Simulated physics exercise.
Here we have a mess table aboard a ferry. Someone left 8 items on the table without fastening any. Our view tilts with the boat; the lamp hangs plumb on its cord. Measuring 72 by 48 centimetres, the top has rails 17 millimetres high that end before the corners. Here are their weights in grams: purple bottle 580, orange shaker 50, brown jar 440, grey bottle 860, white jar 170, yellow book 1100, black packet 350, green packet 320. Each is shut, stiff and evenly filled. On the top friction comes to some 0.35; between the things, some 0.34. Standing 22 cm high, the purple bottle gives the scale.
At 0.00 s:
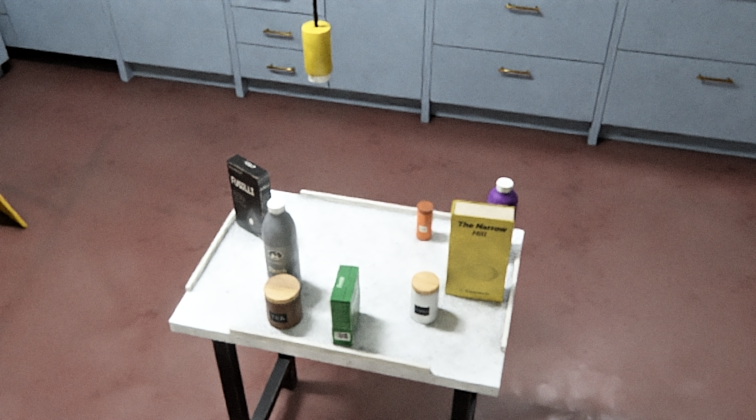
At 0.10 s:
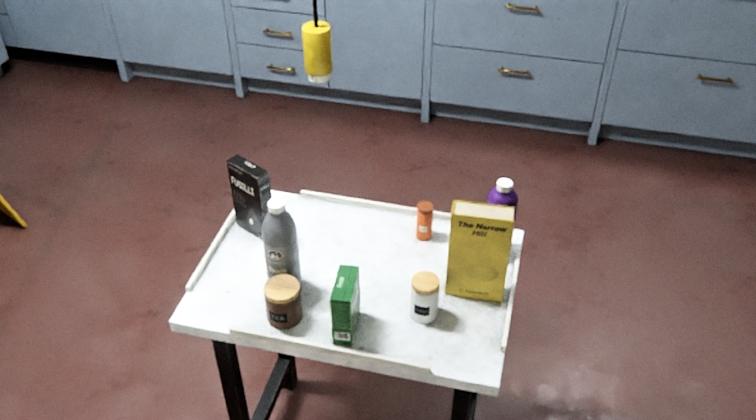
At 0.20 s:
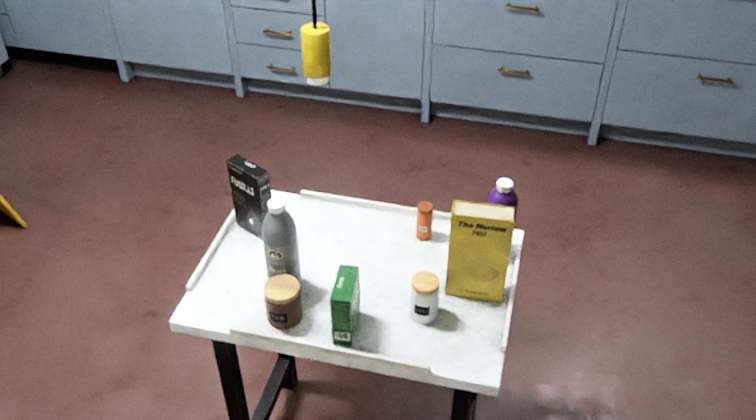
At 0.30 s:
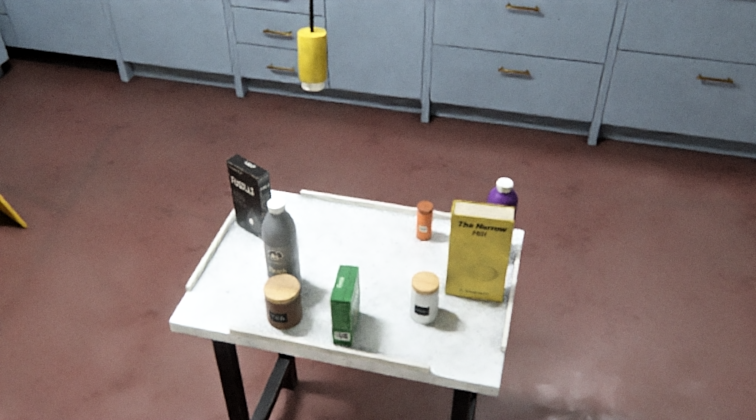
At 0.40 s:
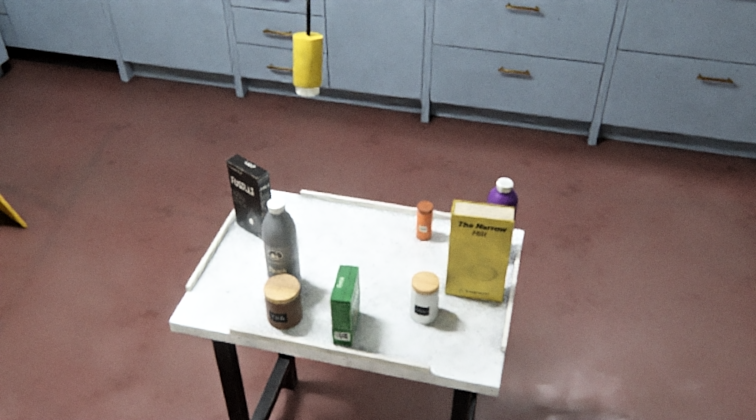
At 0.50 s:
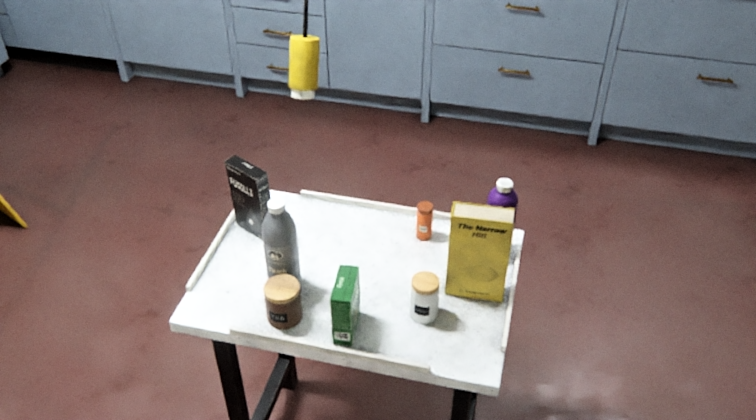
A white table holding eight items stays still while a yellow hanging lamp drifts slightly left.
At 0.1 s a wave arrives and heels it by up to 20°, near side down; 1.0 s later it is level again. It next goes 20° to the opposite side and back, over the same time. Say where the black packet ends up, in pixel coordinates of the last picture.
The black packet rests close to (217, 257).
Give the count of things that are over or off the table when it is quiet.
The number here is 2.
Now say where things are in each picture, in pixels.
Boat level; black packet (252, 199), in the first picture.
Boat level; brown jar (283, 302); grey bottle (281, 247), in the second picture.
Heel 2°, near side down; white jar (425, 297); yellow book (479, 252), in the third picture.
Heel 7°, near side down; green packet (346, 305), in the fourth picture.
Heel 13°, near side down; orange shaker (425, 221); brown jar (283, 302), in the fifth picture.
Heel 18°, near side down; black packet (251, 200); grey bottle (281, 247), in the sixth picture.
After 0.70 s, heel 18°, near side down; black packet tipped 27° from how it sat near (237, 210); yellow book tipped 24° from how it sat.
After 0.80 s, heel 13°, near side down; black packet tipped 68° from how it sat near (221, 236); yellow book tipped 58° from how it sat.
After 0.90 s, heel 7°, near side down; black packet on its side near (215, 255); yellow book on its side.
At rest (2.6 s), tipped over on the table, yellow book and black packet; the other 6 in place, give or take 5 cm. In the last view, black packet near (217, 257).
